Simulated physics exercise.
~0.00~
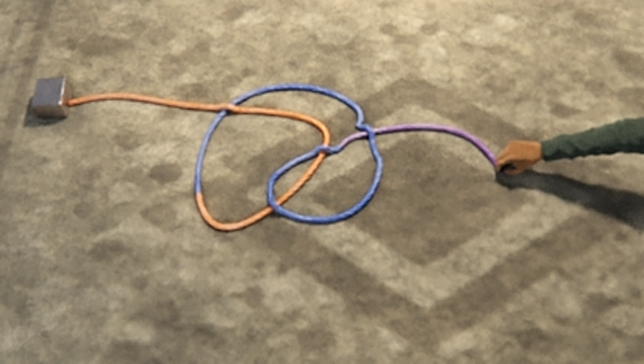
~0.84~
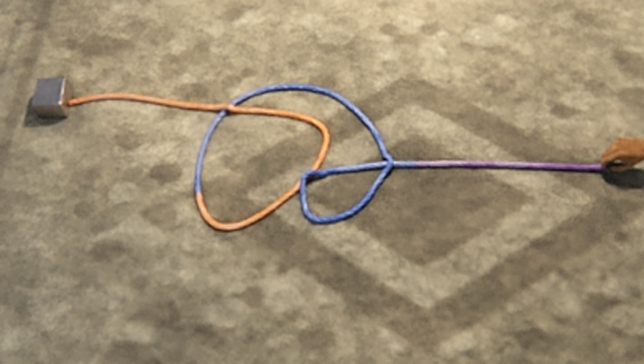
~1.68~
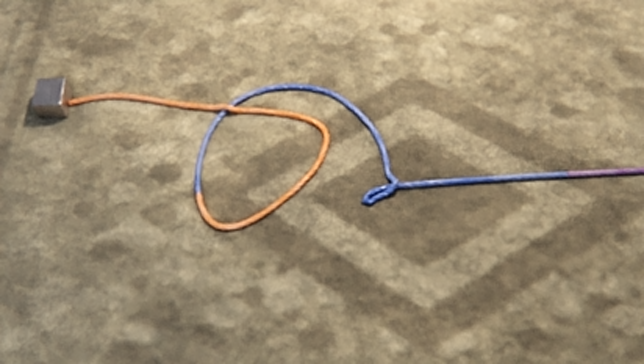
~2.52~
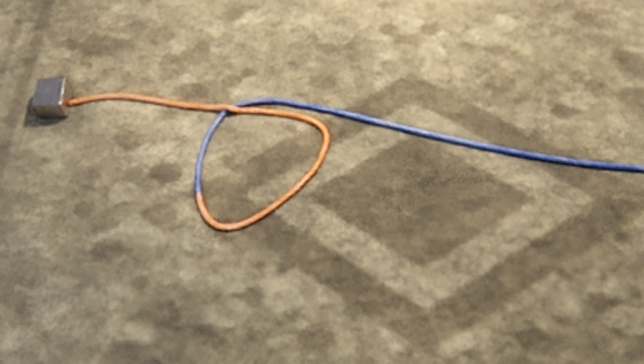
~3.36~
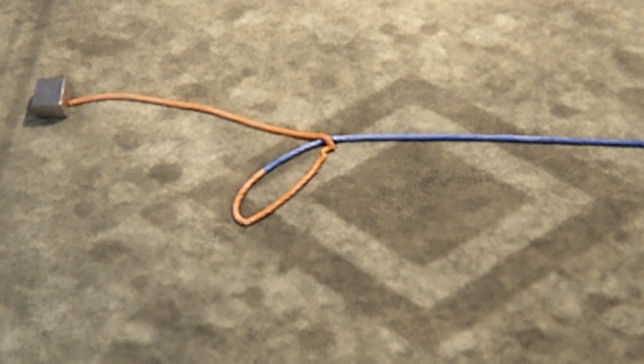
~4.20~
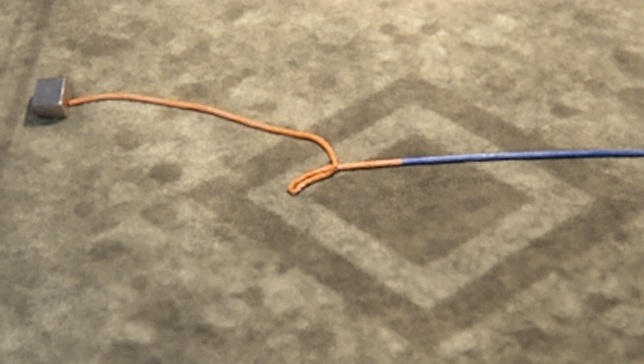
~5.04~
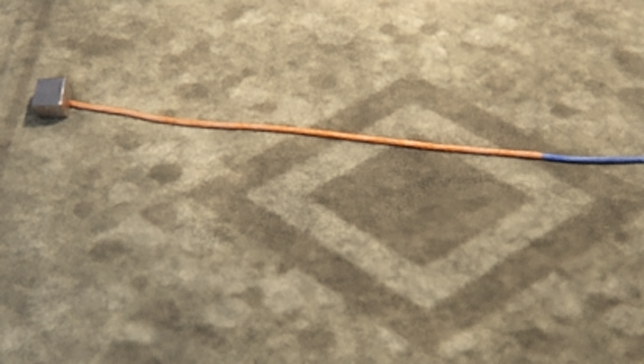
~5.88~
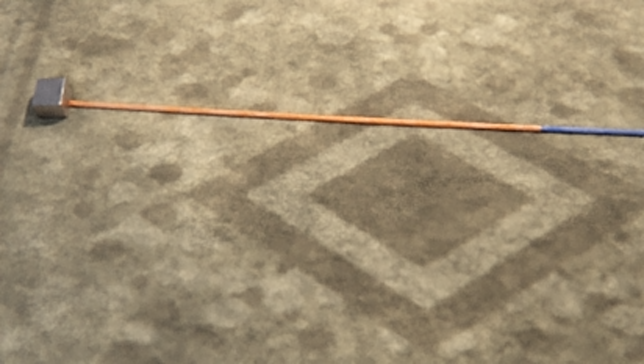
Looped orange, blue and purple rope tied to a block being pulled right by a hand, its loops shrinking away until it runs straight.
